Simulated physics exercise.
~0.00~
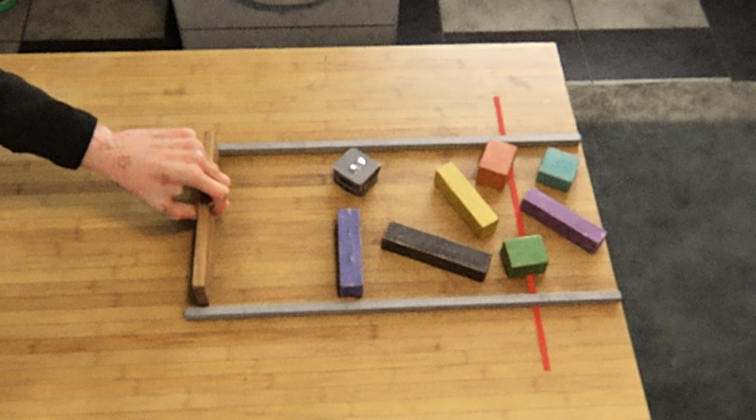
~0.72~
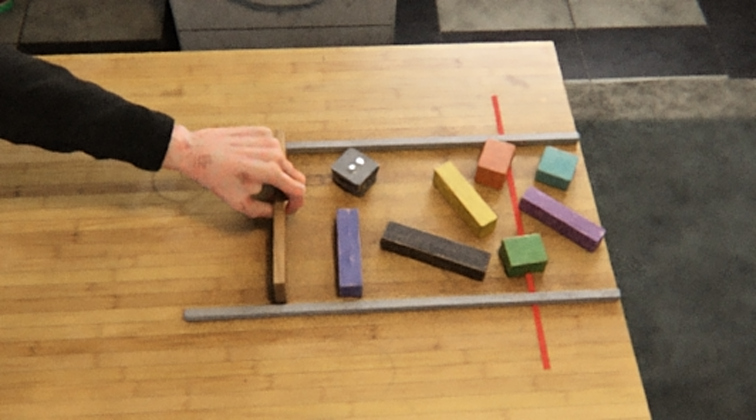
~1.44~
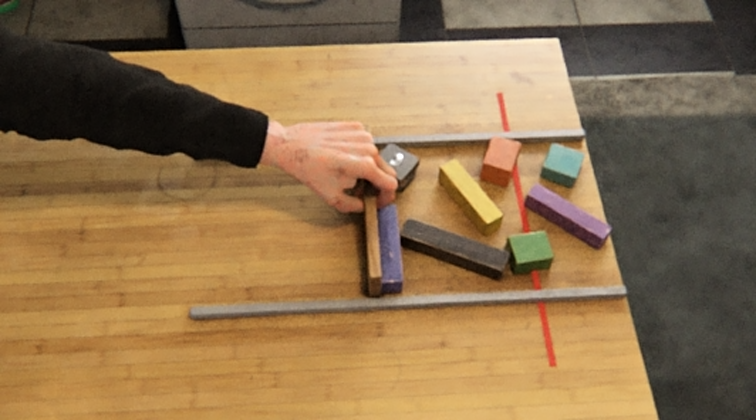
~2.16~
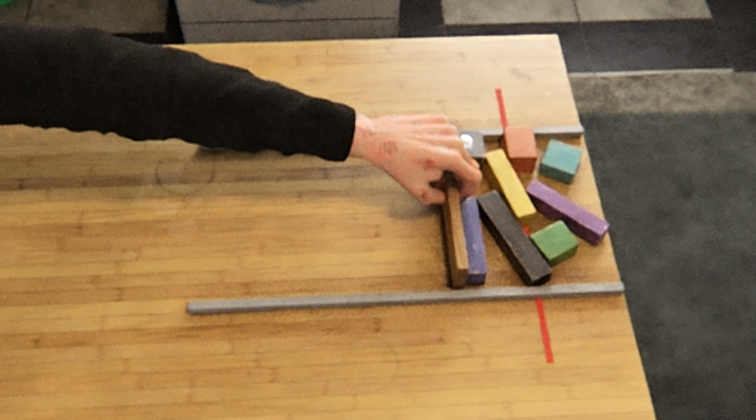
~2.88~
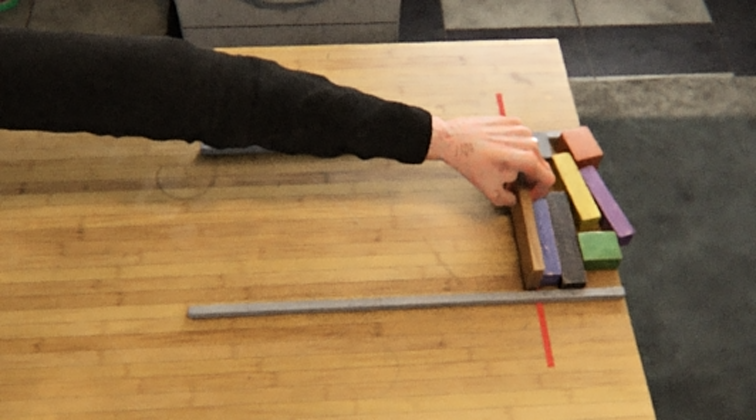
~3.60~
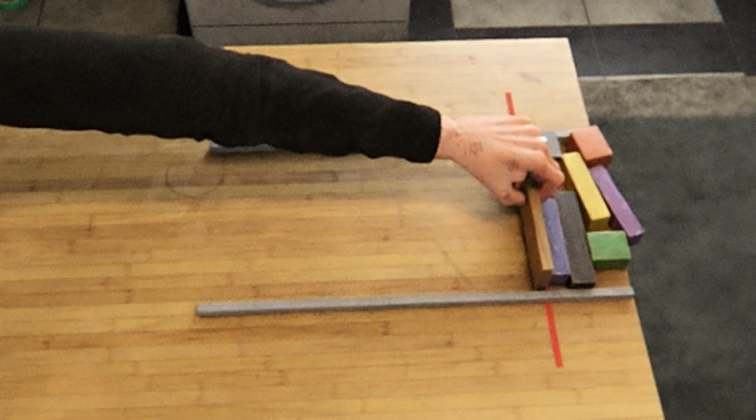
A hand in a black sleeve grips an upright wooden board on a bamboo table, seen from above at an angle by a slightly swaying camera. To its right, between two grey rails, lie a dark grey block, blue, black, yellow and purple bars, and orange, green and turquoise blocks near a red tape line. The hand slides the board right, catching the blue bar and grey block, then swinging the black bar round. The pieces bunch together and shift towards the table's right edge. The board stops around the tape, with the turquoise block gone from view and the others crowded at the edge.
